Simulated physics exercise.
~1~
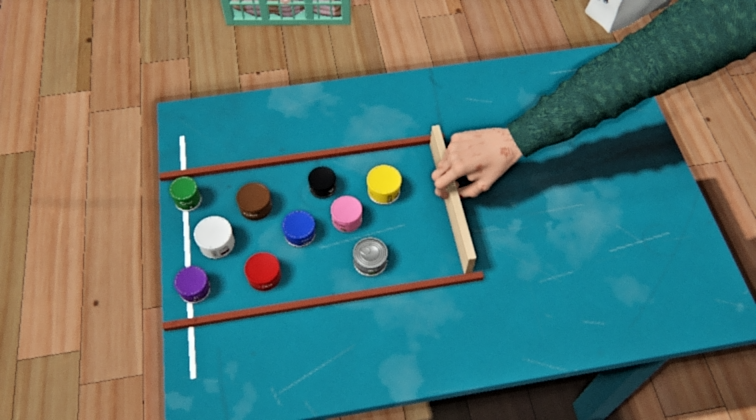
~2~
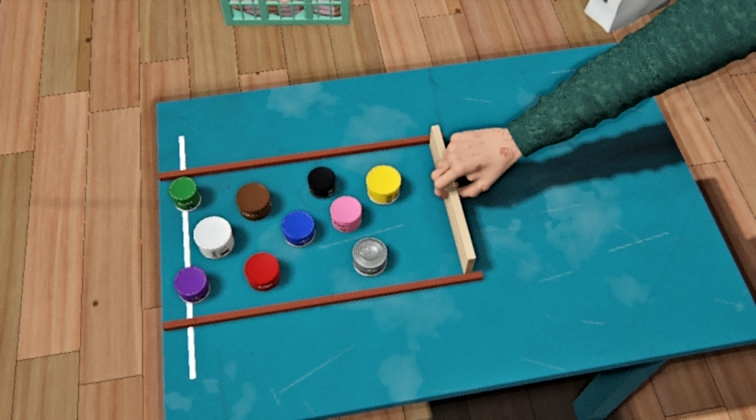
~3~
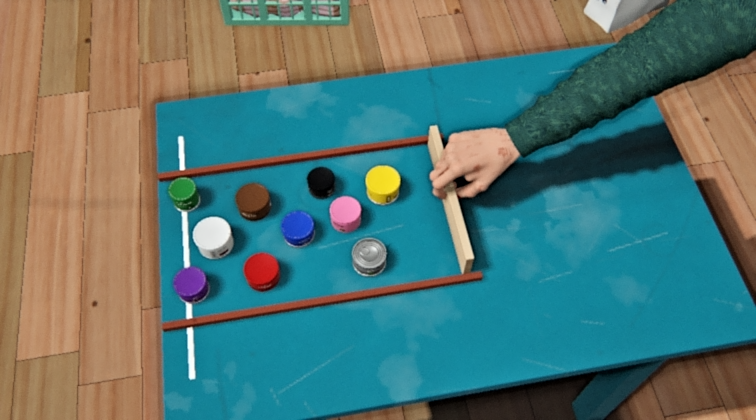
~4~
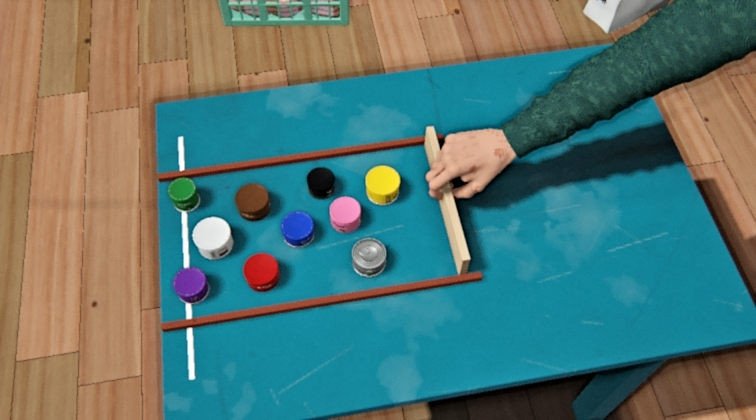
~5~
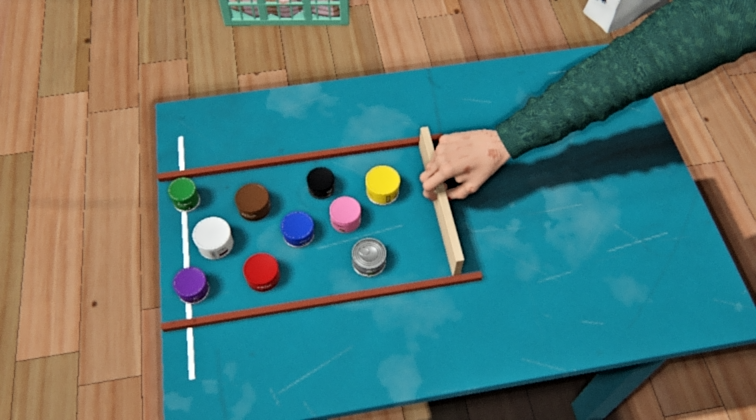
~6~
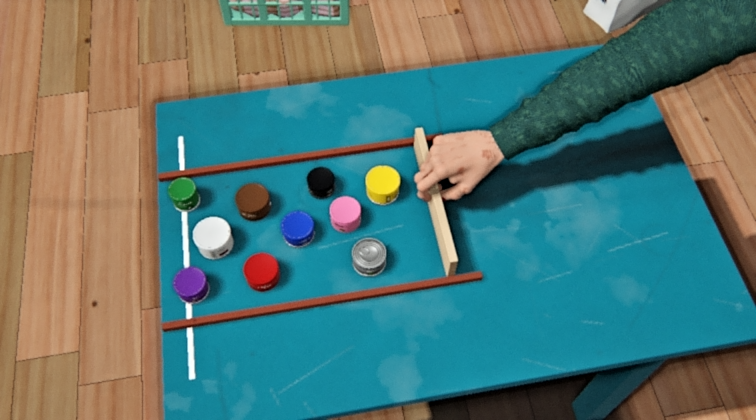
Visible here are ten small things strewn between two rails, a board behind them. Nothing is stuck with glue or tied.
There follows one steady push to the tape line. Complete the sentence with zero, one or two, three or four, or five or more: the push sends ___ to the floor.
The push sends five or more to the floor.
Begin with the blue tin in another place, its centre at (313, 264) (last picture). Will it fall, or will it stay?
Placed like that, the blue tin ends up falling.
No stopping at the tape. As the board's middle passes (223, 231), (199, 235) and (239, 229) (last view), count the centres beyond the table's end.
First 1, next 6, last 1.
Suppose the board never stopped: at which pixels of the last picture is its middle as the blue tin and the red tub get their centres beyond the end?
Blue tin over the end: About (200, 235). Red tub over the end: About (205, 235).
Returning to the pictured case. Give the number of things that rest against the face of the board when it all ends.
4 in contact.
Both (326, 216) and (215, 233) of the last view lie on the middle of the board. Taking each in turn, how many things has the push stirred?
First position 5; second position 10.
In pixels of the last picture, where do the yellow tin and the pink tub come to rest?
The yellow tin comes to rest at (165, 219), and the pink tub comes to rest at (169, 258).
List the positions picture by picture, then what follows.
In the first picture, green tin (186, 194); purple tin (193, 285); white tin (215, 238); board (451, 197); tape (187, 246).
In the second picture, purple tin (192, 285); yellow tin (384, 186).
In the third picture, white tin (214, 238); black tub (321, 183).
In the fourth picture, green tin (184, 195); brown tub (253, 203).
In the fifth picture, purple tin (191, 286); grey tin (369, 258).
In the sixth picture, green tin (185, 195); purple tin (192, 286); white tin (214, 239); board (435, 200); tape (186, 246).
Early on, none off yet; green tin at rest near (185, 195); purple tin at rest near (192, 286); white tin at rest near (214, 239).
A while later, none off yet; green tin at rest near (185, 195); purple tin at rest near (190, 286); white tin travelled about its own width near (191, 243).
Finally, the number that fall off is five or more; lost, blue tin, red tub, brown tub, white tin, purple tin and green tin.
